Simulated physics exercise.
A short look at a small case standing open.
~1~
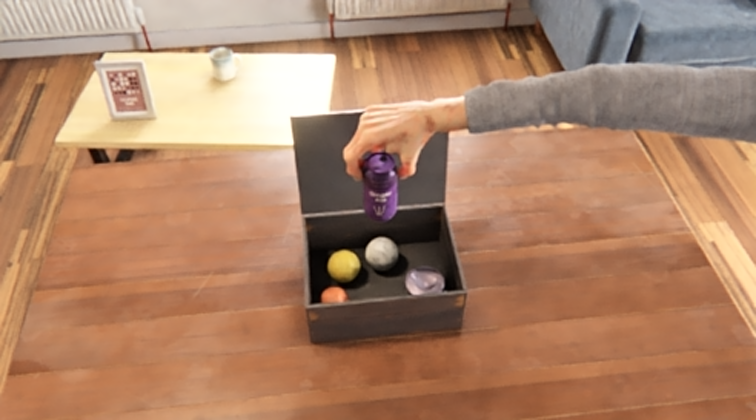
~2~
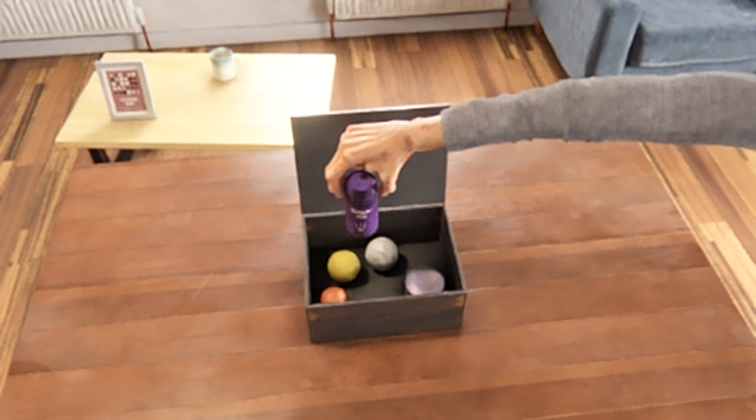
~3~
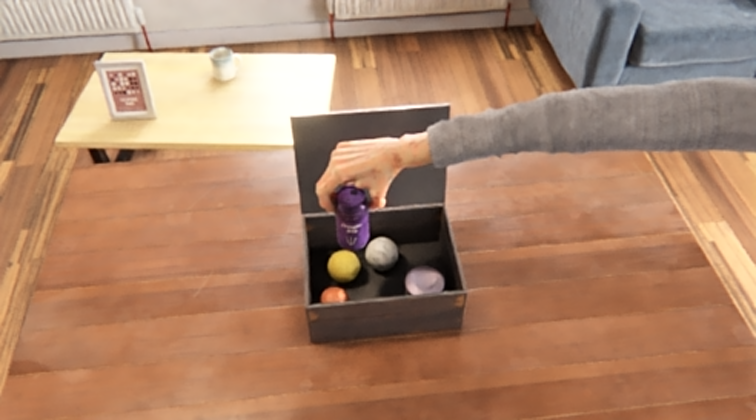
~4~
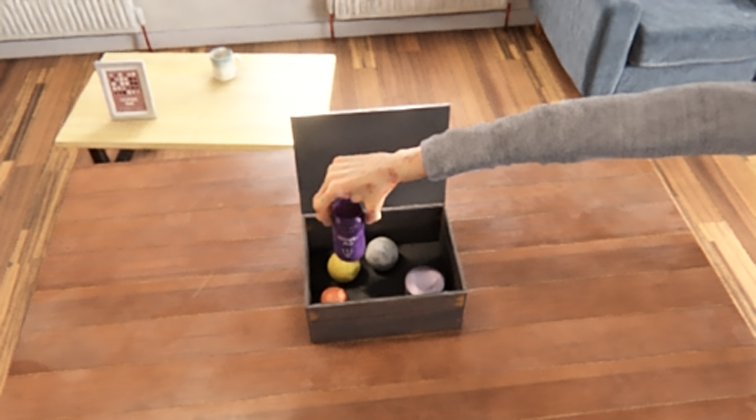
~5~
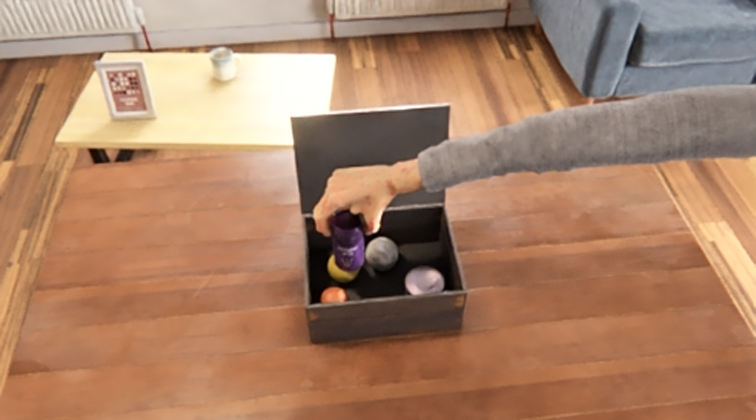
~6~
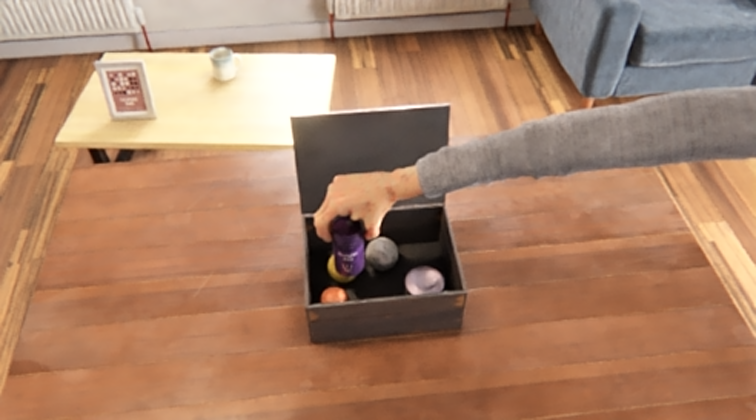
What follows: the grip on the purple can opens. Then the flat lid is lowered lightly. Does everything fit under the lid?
It shuts flat.
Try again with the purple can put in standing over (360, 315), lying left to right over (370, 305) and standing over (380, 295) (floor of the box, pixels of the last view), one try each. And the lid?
In the first case it will not close; in the second case it closes; in the third case it is held up.
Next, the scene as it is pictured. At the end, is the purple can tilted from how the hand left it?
It ends up tilted.
Then, 0.70 s on from there, purple can on its side near (376, 284); white ball shifted about its own width; yellow lemon shifted a little.
Then, 1.60 s on from there, lid 57° above the rim; purple can on its side near (376, 284); white ball shifted about its own width; yellow lemon shifted a little.
In the end, lid shut; toppled in the box, purple can; moved from the start, white ball; the other 3 unmoved. At the end, from the last picture's camera, purple can near (376, 284).
